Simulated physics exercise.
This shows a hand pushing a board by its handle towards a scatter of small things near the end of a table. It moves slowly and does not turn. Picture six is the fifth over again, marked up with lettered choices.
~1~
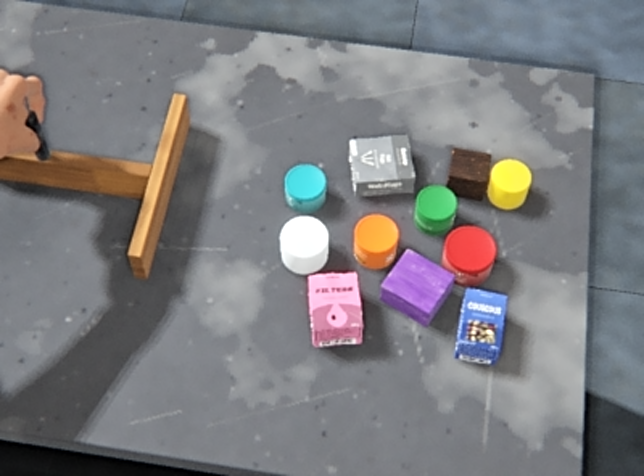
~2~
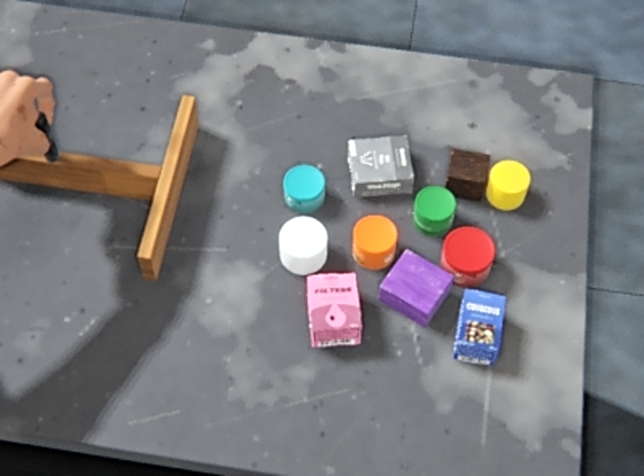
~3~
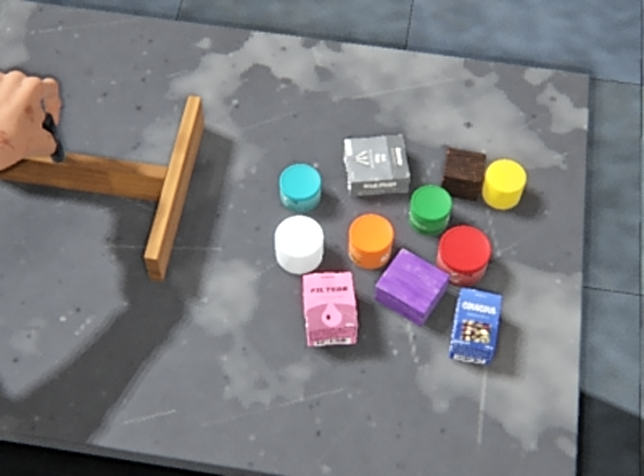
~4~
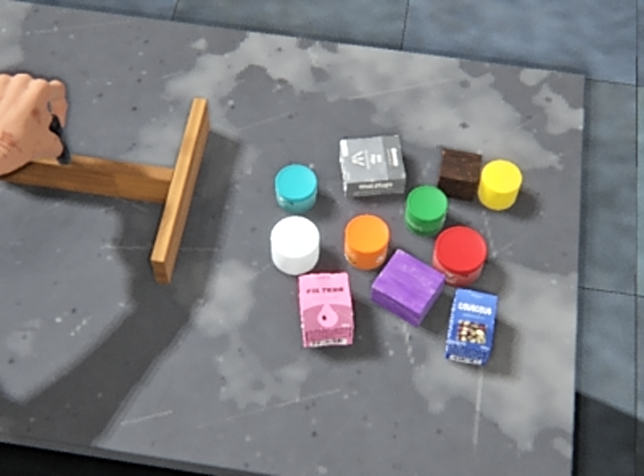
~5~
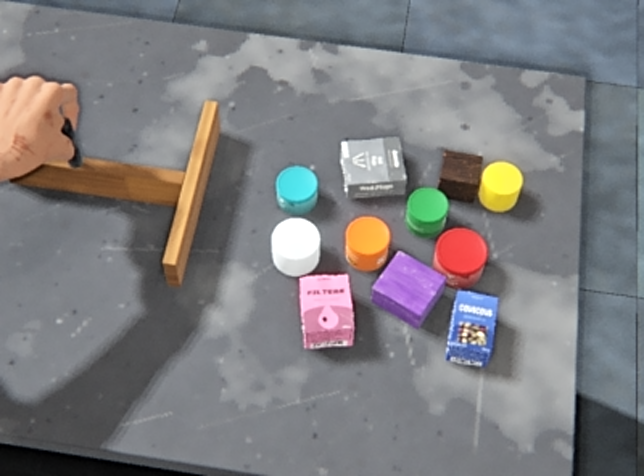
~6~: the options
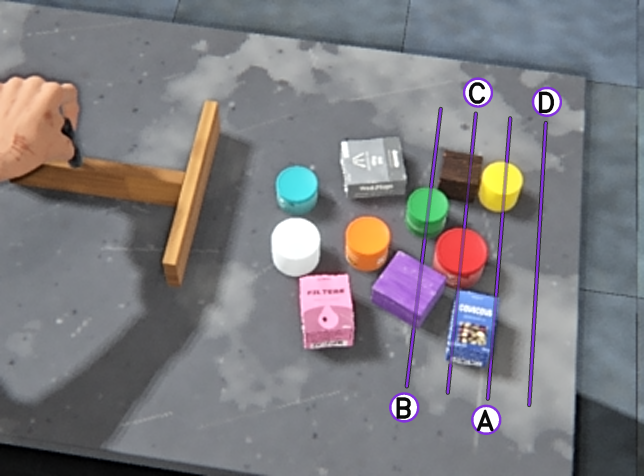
A hand at the left grips the handle of a T-shaped wooden board and slides it slowly to the right across a gray tabletop. The board edges a little nearer to a cluster of colorful jars, blocks and small boxes, still with a gap between them, while the objects stay in their arrangement.
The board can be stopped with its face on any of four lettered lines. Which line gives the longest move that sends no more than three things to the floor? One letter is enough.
No fourth one falls up to A.
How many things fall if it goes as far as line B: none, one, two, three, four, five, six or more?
In all, none.
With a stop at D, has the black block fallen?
Yes.
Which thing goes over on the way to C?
It is the yellow tin.
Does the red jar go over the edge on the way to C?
No.
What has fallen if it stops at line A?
It is the yellow tin.
On the copy, A at (500, 248); B at (425, 237); C at (463, 242); D at (538, 253).
On A. First, board (303, 194); turquoise jar (333, 197); white pot (325, 252).
Then, board (414, 210); yellow tin (536, 195); red jar (500, 270).
Finally, board (501, 222); yellow tin over the edge; black block (584, 181); one fallen.
By contrast, B is within the limit but short; C is within the limit but short; D drops five.
